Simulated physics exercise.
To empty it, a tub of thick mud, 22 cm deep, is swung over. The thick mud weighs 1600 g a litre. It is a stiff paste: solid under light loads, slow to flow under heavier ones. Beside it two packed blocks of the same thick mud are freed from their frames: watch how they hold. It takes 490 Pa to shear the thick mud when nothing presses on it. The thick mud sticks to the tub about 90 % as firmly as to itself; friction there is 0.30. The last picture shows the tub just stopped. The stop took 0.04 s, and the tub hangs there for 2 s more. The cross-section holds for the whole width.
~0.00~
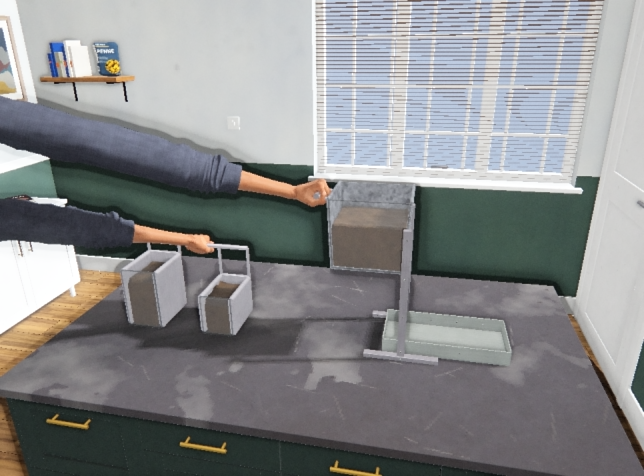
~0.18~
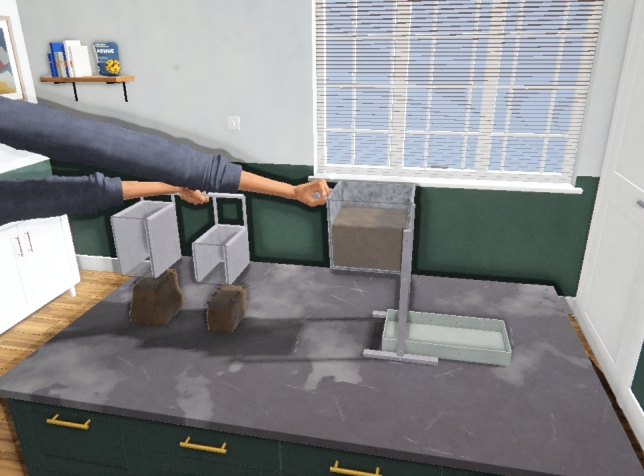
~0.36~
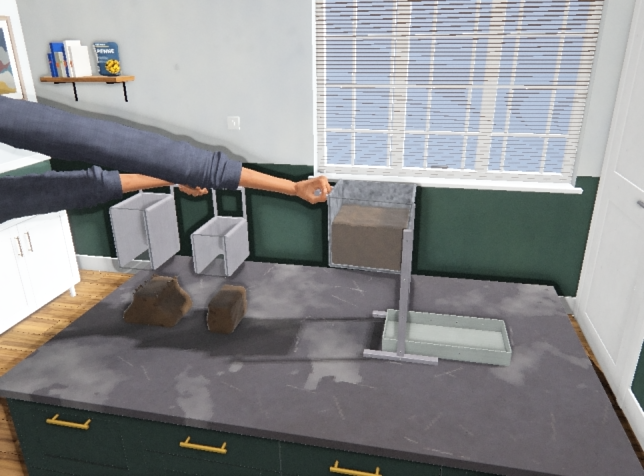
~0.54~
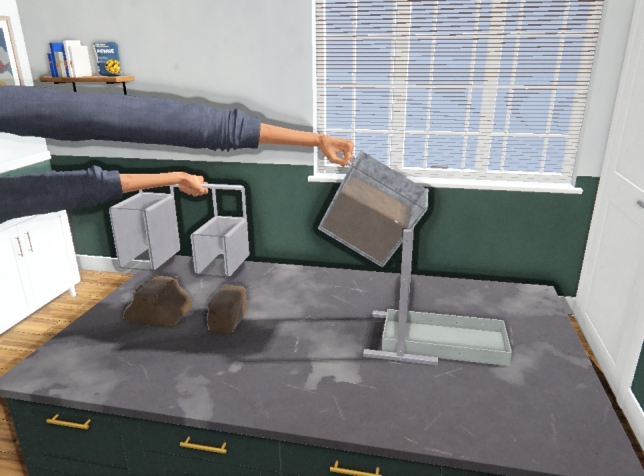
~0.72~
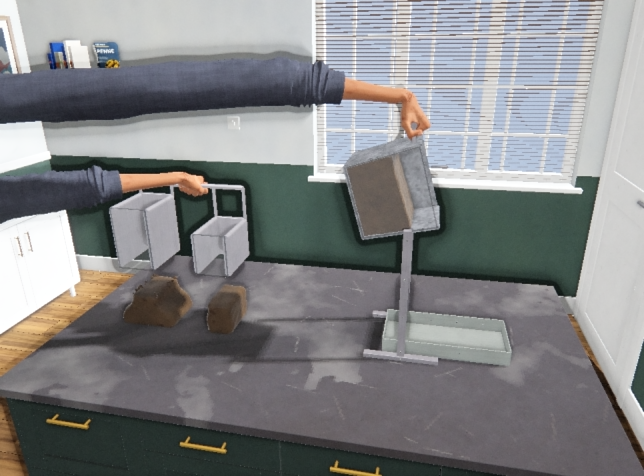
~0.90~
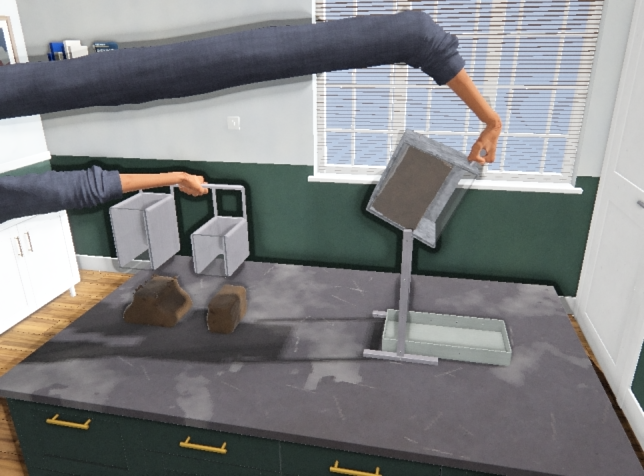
Two containers lift off blocks of mud, which slump, then a hand swings a tub over.
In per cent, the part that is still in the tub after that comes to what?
The part that is still in the tub after that is near 0 %.
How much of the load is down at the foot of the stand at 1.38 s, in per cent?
Near 75 %.
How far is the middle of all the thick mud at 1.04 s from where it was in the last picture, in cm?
Roughly 11 cm.
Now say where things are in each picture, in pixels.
In the first picture, handle-side rim at (330, 199), tilt 0 degrees; crest of the thick mud at (339, 225); block heights 18 cm, 12 cm (left to right).
In the second picture, handle-side rim at (330, 199), tilt 0 degrees; crest of the thick mud at (339, 225); block heights 16 cm, 12 cm (left to right).
In the third picture, handle-side rim at (331, 196), tilt 2 degrees; crest of the thick mud at (339, 223); block heights 12 cm, 11 cm (left to right).
In the fourth picture, handle-side rim at (354, 166), tilt 29 degrees; crest of the thick mud at (344, 193); block heights 12 cm, 11 cm (left to right).
In the fifth picture, handle-side rim at (421, 147), tilt 75 degrees; crest of the thick mud at (387, 158); block heights 12 cm, 11 cm (left to right).
In the sixth picture, handle-side rim at (477, 176), tilt 115 degrees; crest of the thick mud at (409, 148); block heights 12 cm, 11 cm (left to right).
After 1.04 s, the tub is at 115 degrees and holds 77 %.
After 1.21 s, the tub is at 115 degrees and holds 14 %.
After 1.38 s, the tub is at 115 degrees and holds 0 %.
After 1.55 s, the tub is at 115 degrees and holds 0 %.
After 2.90 s, the tub is at 115 degrees and holds 0 %.
